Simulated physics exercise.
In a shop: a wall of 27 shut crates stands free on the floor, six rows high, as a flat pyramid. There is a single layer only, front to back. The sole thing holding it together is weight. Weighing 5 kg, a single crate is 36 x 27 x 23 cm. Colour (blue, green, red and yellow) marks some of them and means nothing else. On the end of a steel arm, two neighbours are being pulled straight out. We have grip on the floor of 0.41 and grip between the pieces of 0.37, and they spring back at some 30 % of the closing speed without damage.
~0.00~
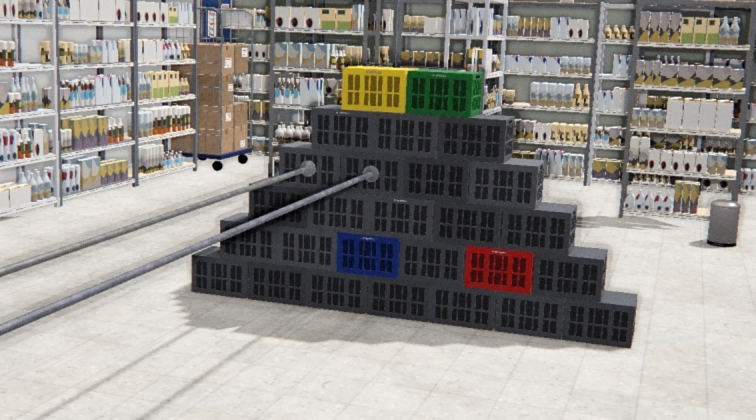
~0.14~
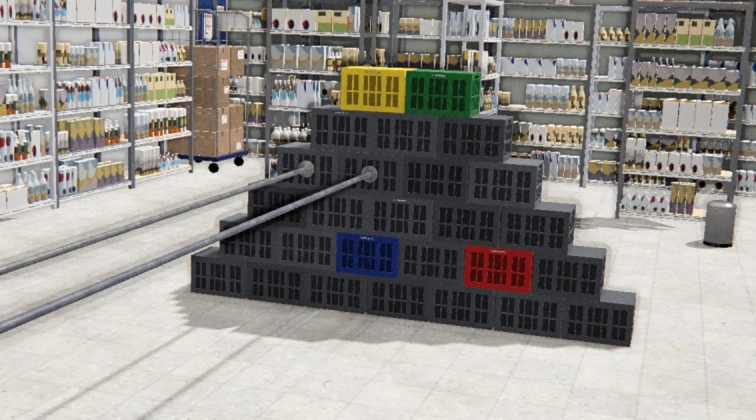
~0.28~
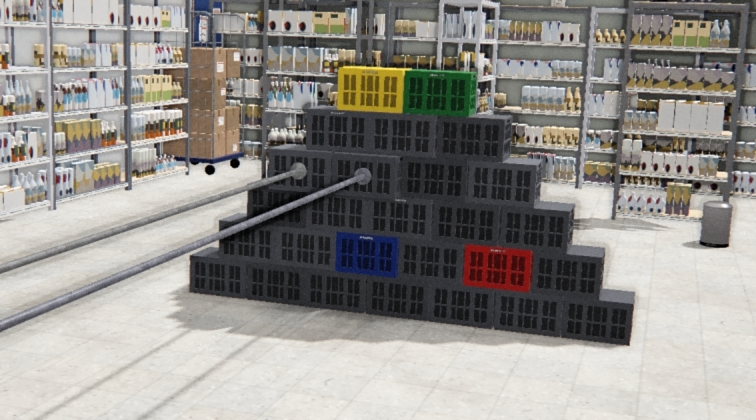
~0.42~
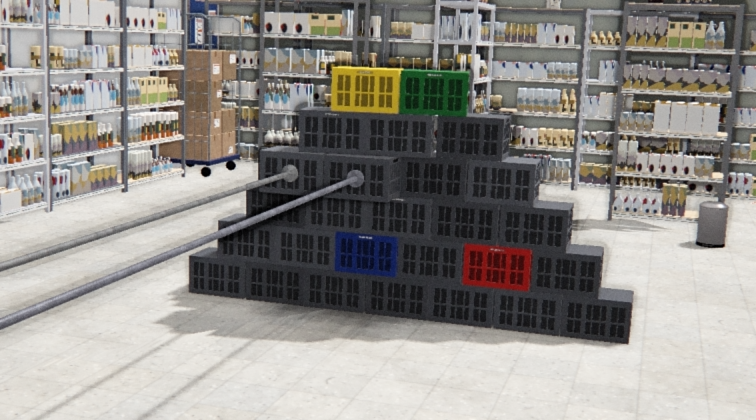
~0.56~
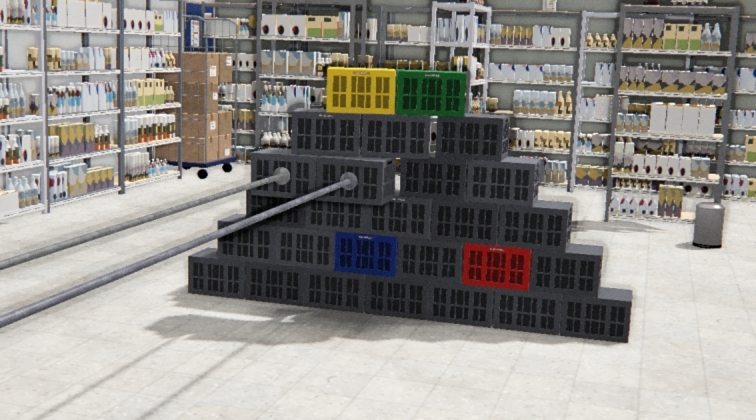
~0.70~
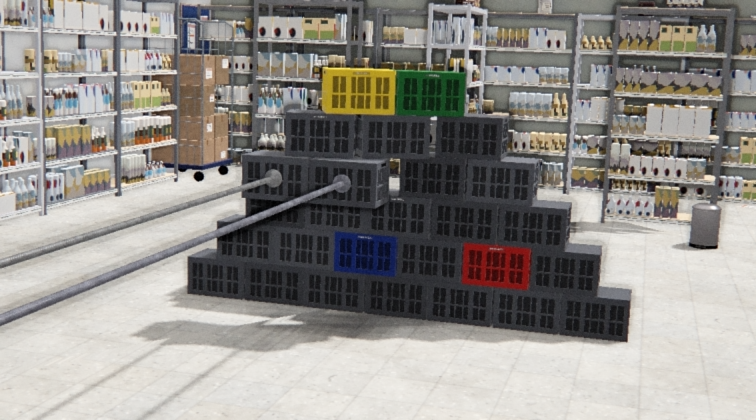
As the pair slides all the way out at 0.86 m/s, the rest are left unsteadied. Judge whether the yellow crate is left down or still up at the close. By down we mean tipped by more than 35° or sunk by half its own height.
At the close the yellow crate is down.
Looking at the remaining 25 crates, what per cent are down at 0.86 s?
0 per cent at that moment.
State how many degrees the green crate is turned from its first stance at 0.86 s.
About 0°.
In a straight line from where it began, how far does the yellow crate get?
Close to 95 cm, start to finish.
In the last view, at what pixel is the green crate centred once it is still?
End point in last frame: Roughly (488, 387).
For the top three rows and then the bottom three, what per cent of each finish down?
From above it's 60%, from below it's 0%.
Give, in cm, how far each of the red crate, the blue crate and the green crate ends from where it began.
Moved: Red 0, blue 0, green 190.
After 0.86 s, none of the 25 other crates down, 4 disturbed; yellow crate shifted 39 cm; green crate shifted 19 cm.
After 1.36 s, 2 of the 25 other crates down; yellow crate leaning 16°; green crate leaning 52°, 19 cm lower.
After 1.84 s, 3 of the 25 other crates down; yellow crate upside down; green crate leaning 53°, 1.04 m lower.
After 3.10 s, 4 of the 25 other crates down; yellow crate upside down; green crate 1.17 m lower.
At rest (4.0 s), 4 of the 25 other crates down; yellow crate upside down; green crate 1.17 m lower; blue crate unmoved. As the last picture would show them, middles, yellow crate near (401, 246), green crate near (488, 387).
